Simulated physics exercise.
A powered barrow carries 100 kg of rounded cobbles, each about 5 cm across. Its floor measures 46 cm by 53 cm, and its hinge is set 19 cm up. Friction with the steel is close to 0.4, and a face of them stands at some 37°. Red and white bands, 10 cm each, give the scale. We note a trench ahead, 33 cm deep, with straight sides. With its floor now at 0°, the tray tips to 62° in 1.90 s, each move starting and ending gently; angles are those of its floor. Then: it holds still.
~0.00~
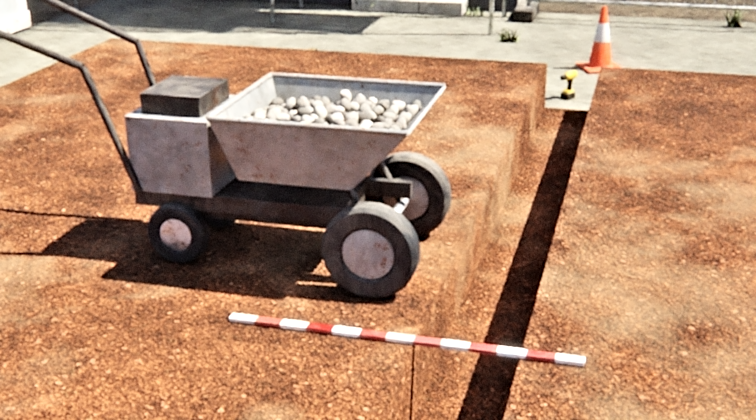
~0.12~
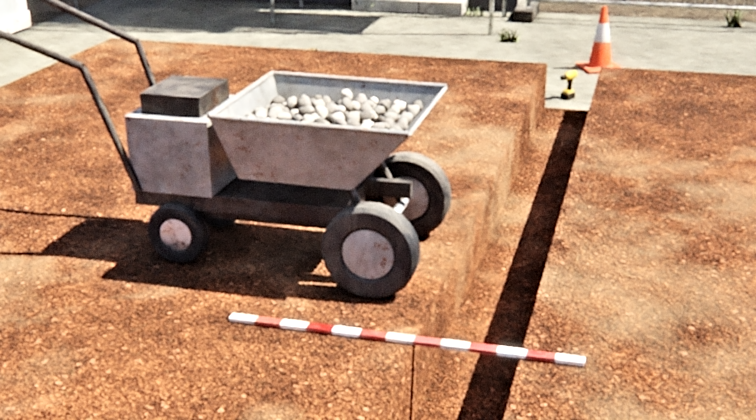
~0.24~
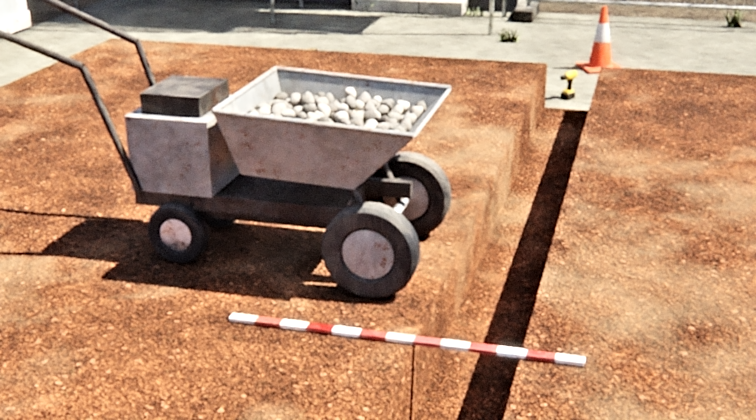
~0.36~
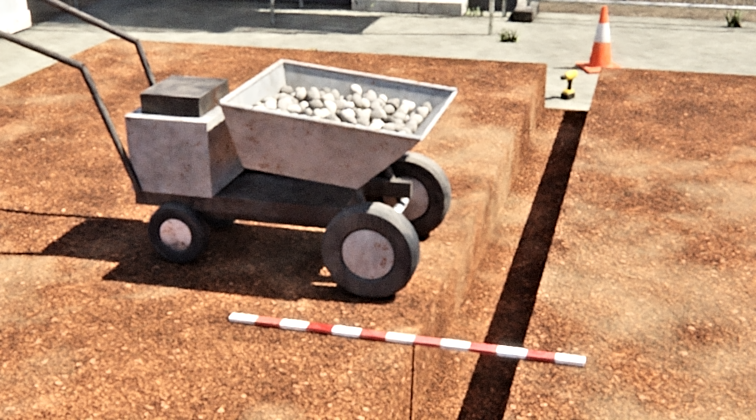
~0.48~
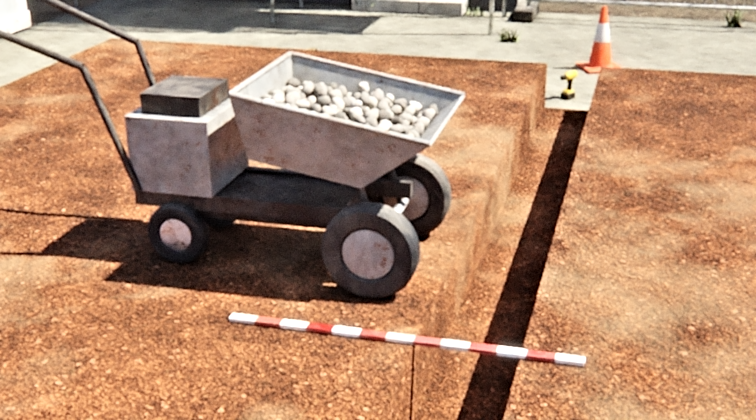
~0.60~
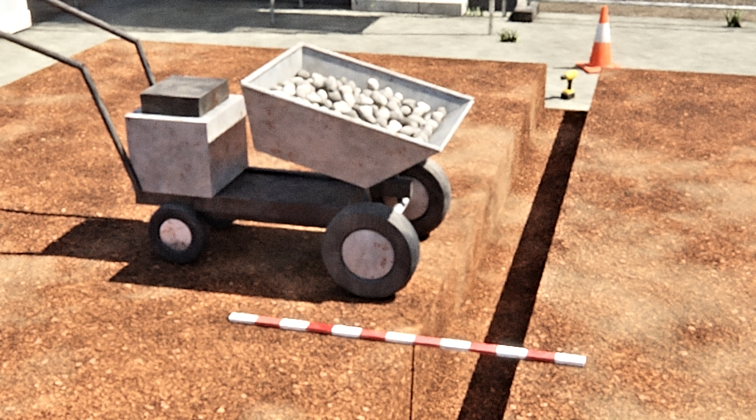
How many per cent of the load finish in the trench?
About 51 per cent.
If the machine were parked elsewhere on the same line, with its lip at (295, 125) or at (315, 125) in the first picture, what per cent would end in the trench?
First place roughly 85%, second roughly 100%.
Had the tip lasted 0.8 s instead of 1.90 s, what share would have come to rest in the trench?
Trench share: Approx. 40%.
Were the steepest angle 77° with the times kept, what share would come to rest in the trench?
Share in trench: Approx. 35%.
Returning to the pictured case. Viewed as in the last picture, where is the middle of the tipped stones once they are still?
I'd put it close to (533, 321).
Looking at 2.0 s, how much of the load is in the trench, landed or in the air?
About 10 per cent by then.
After 1.4 s the floor is at 52°; 100 % in the tray; the foremost stones are at (486, 183).
After 2.0 s the floor is at 62°; 65 % in the tray, 9 % in the trench, 26 % past the trench; the foremost stones are at (608, 282).
After 2.3 s the floor is at 62°; 35 % in the tray, 17 % in the trench, 48 % past the trench; the foremost stones are at (689, 278).
After 4.3 s the floor is at 62°; 0 % in the tray, 51 % in the trench, 49 % past the trench; the foremost stones are at (738, 297).
